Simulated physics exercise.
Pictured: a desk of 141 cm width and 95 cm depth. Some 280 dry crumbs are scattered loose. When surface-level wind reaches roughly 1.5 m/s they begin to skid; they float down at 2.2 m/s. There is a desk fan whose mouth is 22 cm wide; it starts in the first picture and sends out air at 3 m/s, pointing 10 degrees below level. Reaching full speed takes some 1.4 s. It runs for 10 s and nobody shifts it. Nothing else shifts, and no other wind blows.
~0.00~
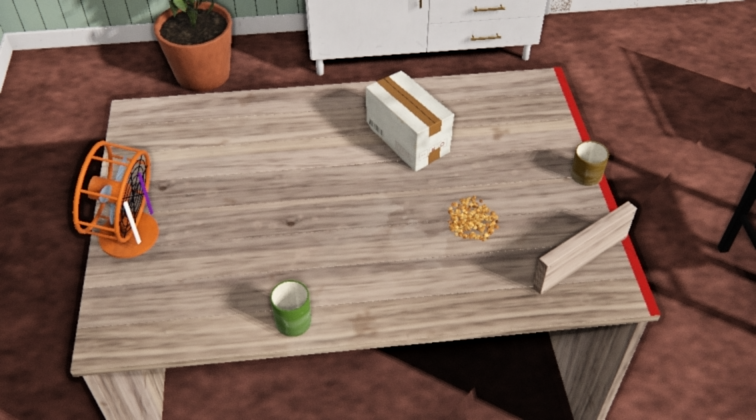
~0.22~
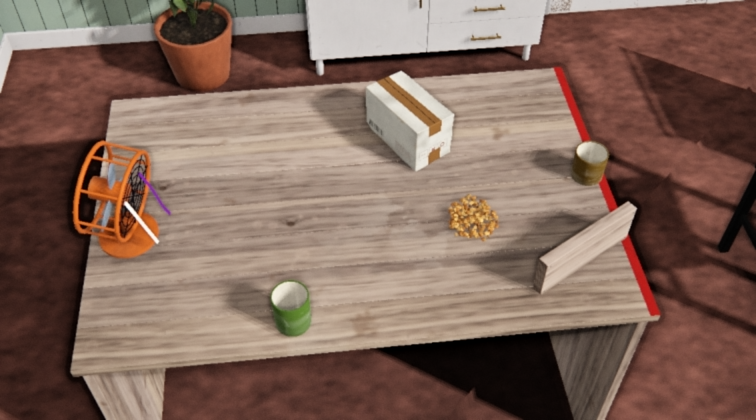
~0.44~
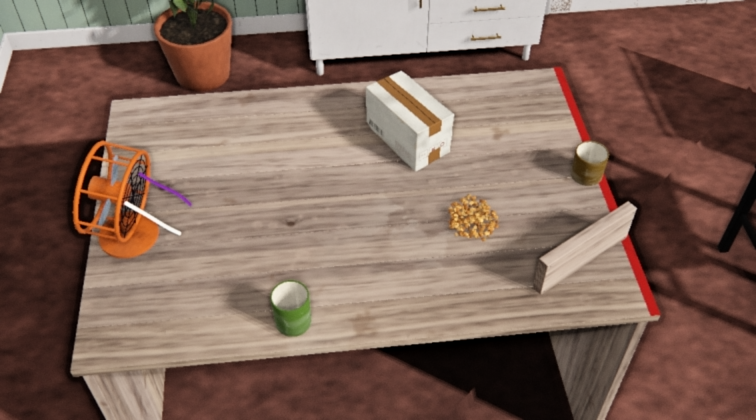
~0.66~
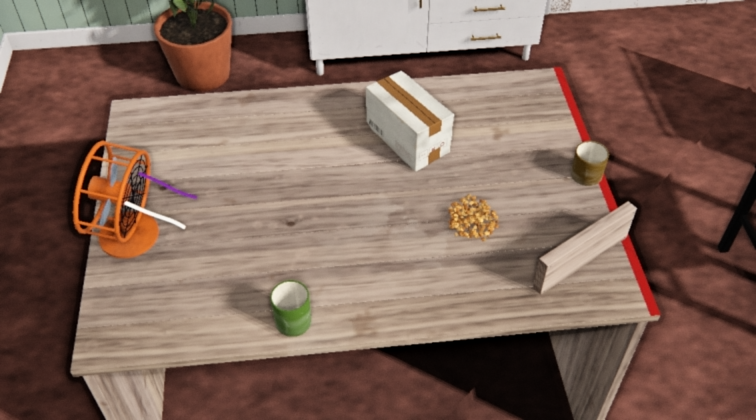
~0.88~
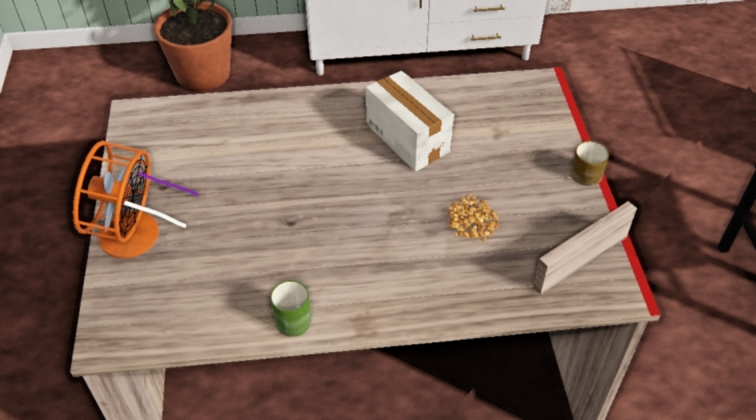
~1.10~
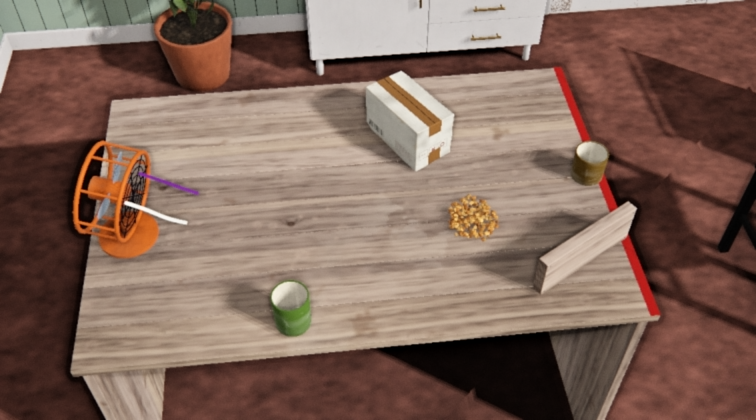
A room with a dark reddish floor, a potted plant and a white cabinet at the back is seen from above, looking down on a wood-grain desk. An orange fan stands at the left, a green cup at the front, a white taped box behind golden crumbs, and a brownish cup and upright board near the red right edge. The fan's white and purple streamers lift and stretch rightward, then waver slightly, while all else stays still.
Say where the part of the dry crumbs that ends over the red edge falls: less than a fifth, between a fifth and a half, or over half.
The share exceeds one half.
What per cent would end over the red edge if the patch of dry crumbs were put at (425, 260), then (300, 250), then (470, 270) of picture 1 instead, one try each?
In turn: 60 per cent, 60 per cent, 60 per cent.
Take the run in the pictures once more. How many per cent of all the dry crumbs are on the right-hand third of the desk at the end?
Some 15 per cent.
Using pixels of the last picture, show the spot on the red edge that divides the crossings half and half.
At roughly pixel (613, 196).
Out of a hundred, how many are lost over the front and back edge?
Roughly 0 per cent at the front edge and 0 per cent at the back edge.
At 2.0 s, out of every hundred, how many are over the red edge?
80 per cent, roughly.
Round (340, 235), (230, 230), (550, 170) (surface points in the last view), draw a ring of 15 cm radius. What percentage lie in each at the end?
Roughly 0 %, 0 % and 15 %, in that order.
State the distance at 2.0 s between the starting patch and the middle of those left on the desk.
Measured offset: Approx. 35 cm.
After 2.0 s the count stands so, 82 % are over the red edge; the middle of those still in play is near (574, 183).
After 3.2 s the count stands so, 85 % are over the red edge; the middle of those still in play is near (572, 175).
After 5.5 s the count stands so, 85 % are over the red edge.
After 10.0 s, at the end, 86 % are over the red edge.
